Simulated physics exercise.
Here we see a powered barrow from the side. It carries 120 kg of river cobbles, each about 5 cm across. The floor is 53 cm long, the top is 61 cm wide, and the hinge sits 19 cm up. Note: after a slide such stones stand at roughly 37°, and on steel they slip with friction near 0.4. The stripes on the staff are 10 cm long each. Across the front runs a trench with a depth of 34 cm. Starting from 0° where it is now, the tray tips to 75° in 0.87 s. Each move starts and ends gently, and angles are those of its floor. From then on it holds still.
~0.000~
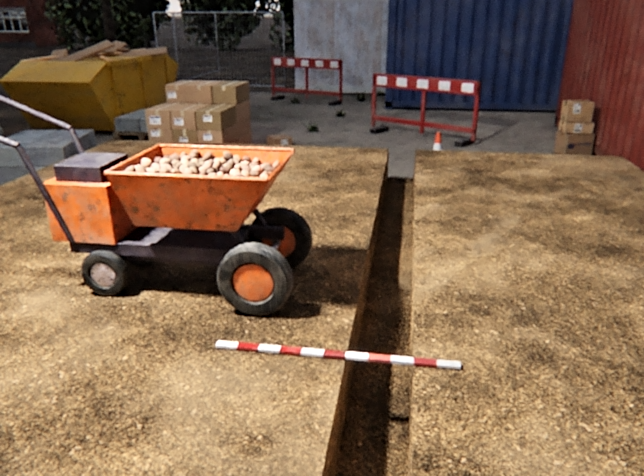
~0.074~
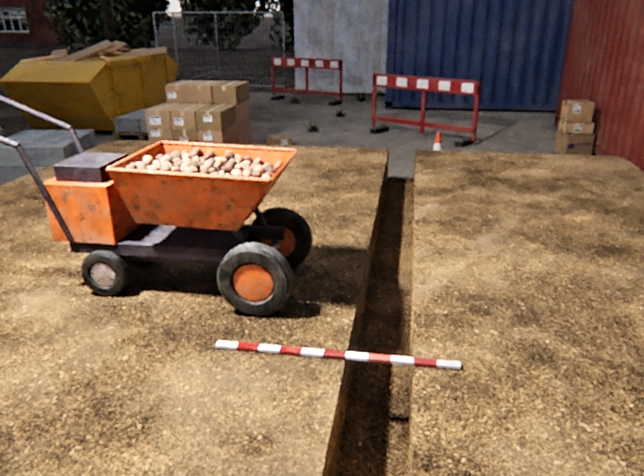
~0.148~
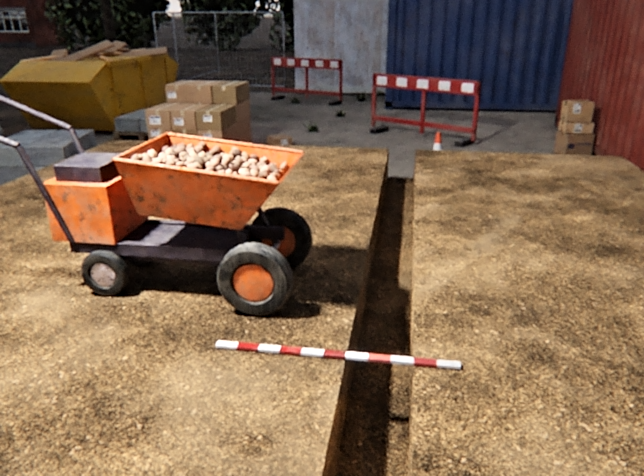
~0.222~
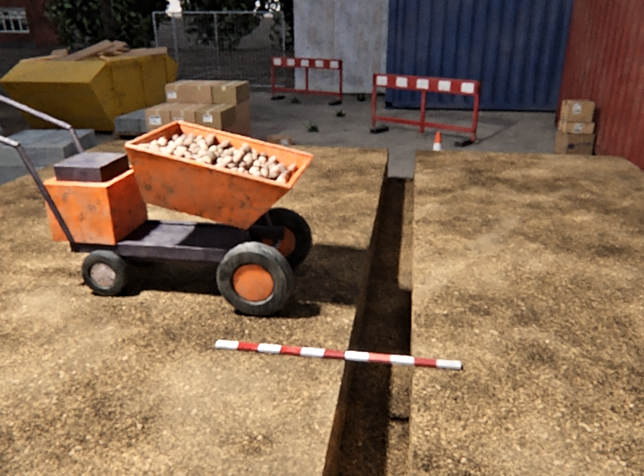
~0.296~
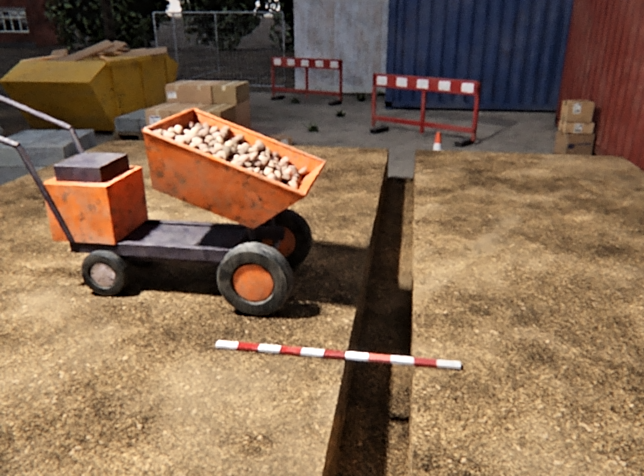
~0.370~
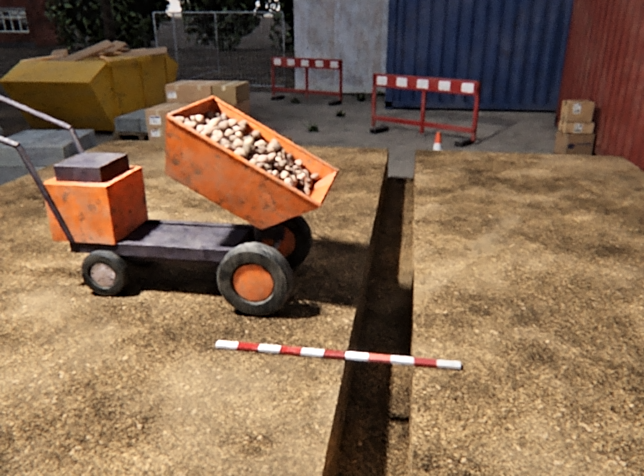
On a worksite of brown gravelly ground, an orange powered barrow loaded with rounded stones stands left of a narrow trench, with a red-and-white staff lying across it. The barrow stays put as its tray begins tilting gently, then rises steadily at the back, leaning steeply rightward with the stones still inside.
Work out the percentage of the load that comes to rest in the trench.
It works out at about 58 per cent of the load.
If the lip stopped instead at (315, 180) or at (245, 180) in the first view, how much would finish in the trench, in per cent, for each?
Estimates: 15 % then 80 %.
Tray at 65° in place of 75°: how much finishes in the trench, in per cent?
Trench share: Approx. 55%.
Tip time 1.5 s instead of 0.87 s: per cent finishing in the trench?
In that case, around 70%.
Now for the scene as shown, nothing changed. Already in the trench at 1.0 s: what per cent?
I'd say near 25 per cent at that time.
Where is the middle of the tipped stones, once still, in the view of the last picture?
Centre estimate: Around (407, 329).
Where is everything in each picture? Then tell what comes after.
In the first frame, the tray is at 0°, its lip at (267, 180); the top of the load is at (195, 160).
In the second frame, the tray is at 2°, its lip at (270, 181); the top of the load is at (189, 158); the stones move at 0.3 m/s on average.
The third frame shows lip at (278, 183), floor tilted 6°, highest stones at (180, 151); the stones move at 0.7 m/s on average.
The fourth frame shows lip at (291, 188), floor tilted 12°, highest stones at (187, 141); the stones move at 0.9 m/s on average.
The fifth frame shows lip at (305, 195), floor tilted 20°, highest stones at (195, 131); the stones move at 1.1 m/s on average.
The sixth frame shows lip at (320, 206), floor tilted 29°, highest stones at (211, 121); the stones move at 1.2 m/s on average.
After 0.6 s the floor is at 63°; 100 % in the tray; the foremost stones are at (358, 228).
After 1.0 s the floor is at 75°; 53 % in the tray, 27 % in the trench, 20 % past the trench; the foremost stones are at (459, 303).
After 1.3 s the floor is at 75°; 16 % in the tray, 42 % in the trench, 41 % past the trench; the foremost stones are at (578, 279).
After 3.3 s the floor is at 75°; 0 % in the tray, 58 % in the trench, 42 % past the trench; the foremost stones are past the picture's edge.
